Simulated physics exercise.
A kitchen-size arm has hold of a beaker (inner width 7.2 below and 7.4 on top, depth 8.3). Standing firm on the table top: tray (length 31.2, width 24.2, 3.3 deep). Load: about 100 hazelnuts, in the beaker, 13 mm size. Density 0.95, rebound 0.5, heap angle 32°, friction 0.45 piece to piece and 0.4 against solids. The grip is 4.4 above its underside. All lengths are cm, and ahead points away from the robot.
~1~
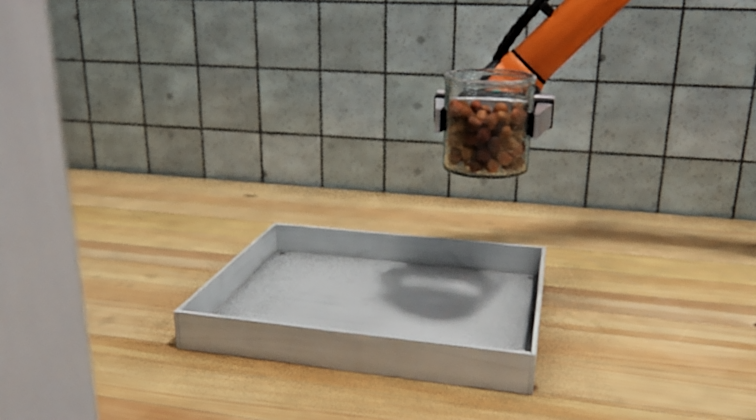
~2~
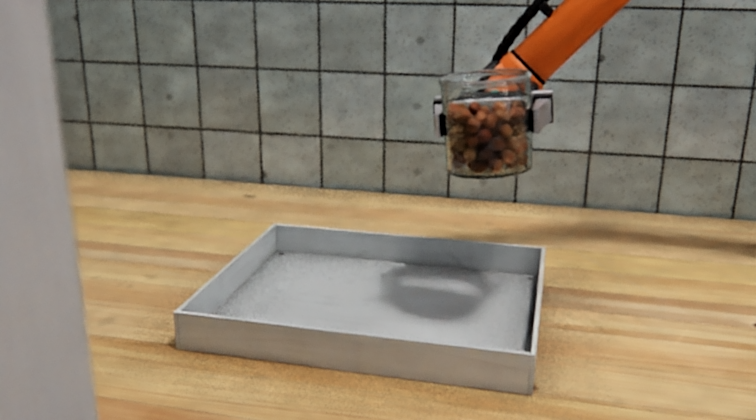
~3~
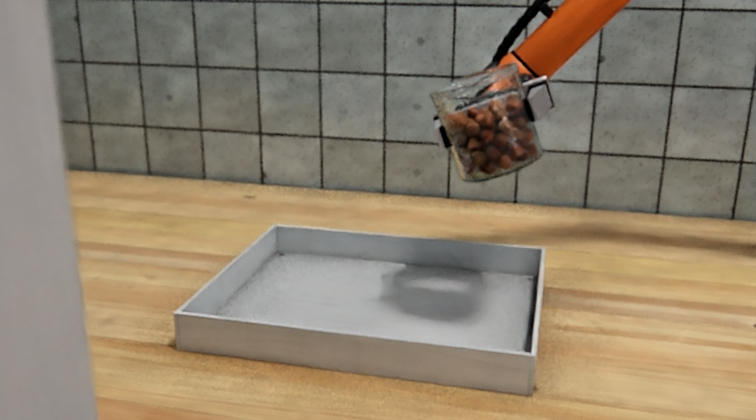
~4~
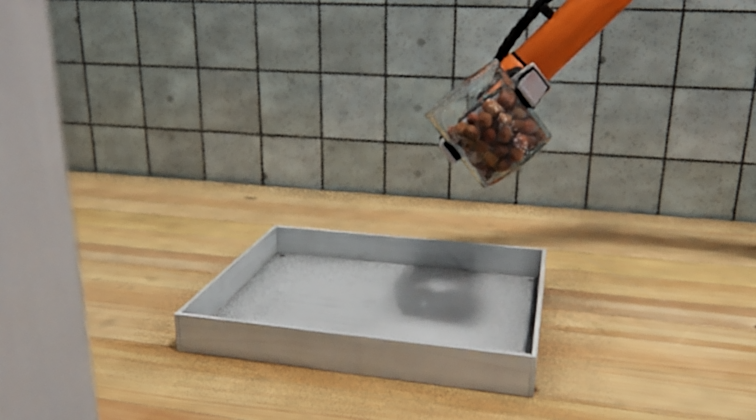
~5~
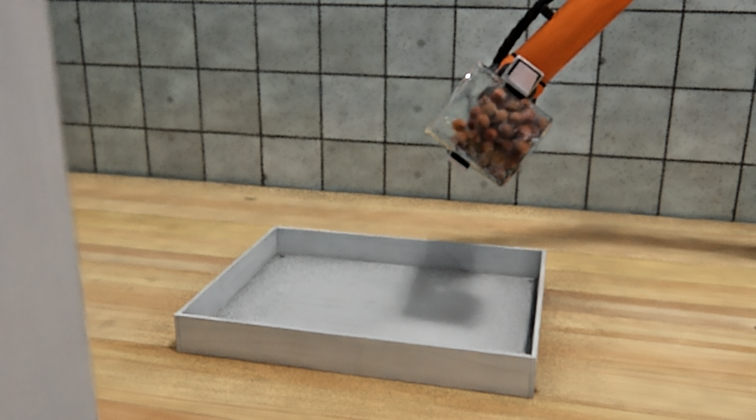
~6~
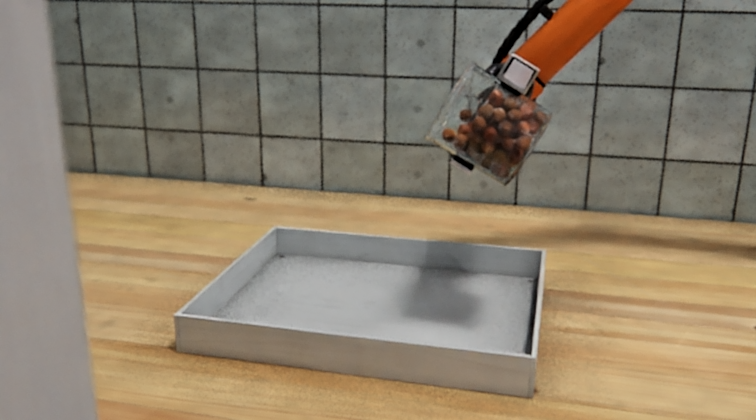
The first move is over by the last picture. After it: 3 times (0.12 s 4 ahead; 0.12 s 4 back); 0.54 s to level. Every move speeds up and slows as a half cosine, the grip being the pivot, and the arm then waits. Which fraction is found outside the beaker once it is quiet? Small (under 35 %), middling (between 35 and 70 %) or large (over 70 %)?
Share outside the beaker: Small (under 35 %).
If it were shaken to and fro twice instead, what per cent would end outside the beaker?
It would be near 20 per cent.
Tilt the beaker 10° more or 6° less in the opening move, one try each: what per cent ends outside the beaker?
About 50 and 15 per cent.
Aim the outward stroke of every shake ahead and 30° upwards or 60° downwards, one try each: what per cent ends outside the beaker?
Some 45 and 0 per cent.
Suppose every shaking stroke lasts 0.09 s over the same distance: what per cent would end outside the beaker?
In that case some 45 per cent.
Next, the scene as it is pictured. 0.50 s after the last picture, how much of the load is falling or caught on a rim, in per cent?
Some 8 per cent.
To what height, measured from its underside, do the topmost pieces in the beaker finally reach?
About 7.0 cm.
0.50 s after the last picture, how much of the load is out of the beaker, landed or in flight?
Near 20 per cent so far.
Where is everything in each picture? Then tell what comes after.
Beaker middle at (487, 124), level; upper third of the load around (485, 117), from x 455 to 520, top at y 105; 100 in the beaker, in the first picture.
Beaker middle at (487, 124), tilted 6° forward; upper third of the load around (490, 118), from x 455 to 520, top at y 105, in the second picture.
Beaker middle at (488, 125), tilted 21° forward; upper third of the load around (495, 119), from x 450 to 530, top at y 100, in the third picture.
Beaker middle at (490, 125), tilted 40° forward; upper third of the load around (503, 118), from x 455 to 540, top at y 95, in the fourth picture.
Beaker middle at (490, 126), tilted 55° forward; upper third of the load around (503, 116), from x 455 to 540, top at y 95, in the fifth picture.
Beaker middle at (490, 126), tilted 61° forward; upper third of the load around (505, 115), from x 445 to 540, top at y 95; 100 in the beaker, in the sixth picture.
Then, 0.50 s after the last picture, tilted 61° forward, highest piece 21 above the table; 82 in the beaker, 10 in the tray, 8 in flight or on a rim.
Then, 1.01 s after the last picture, tilted 27° forward, highest piece 22 above the table; 75 in the beaker, 25 in the tray.
Then, 1.46 s after the last picture, level, highest piece 23 above the table; 75 in the beaker, 25 in the tray.
Then, 2.51 s after the last picture, level, highest piece 23 above the table; 75 in the beaker, 25 in the tray.
Final count, 75 in the beaker, 25 in the tray. That is 25 % outside the beaker.
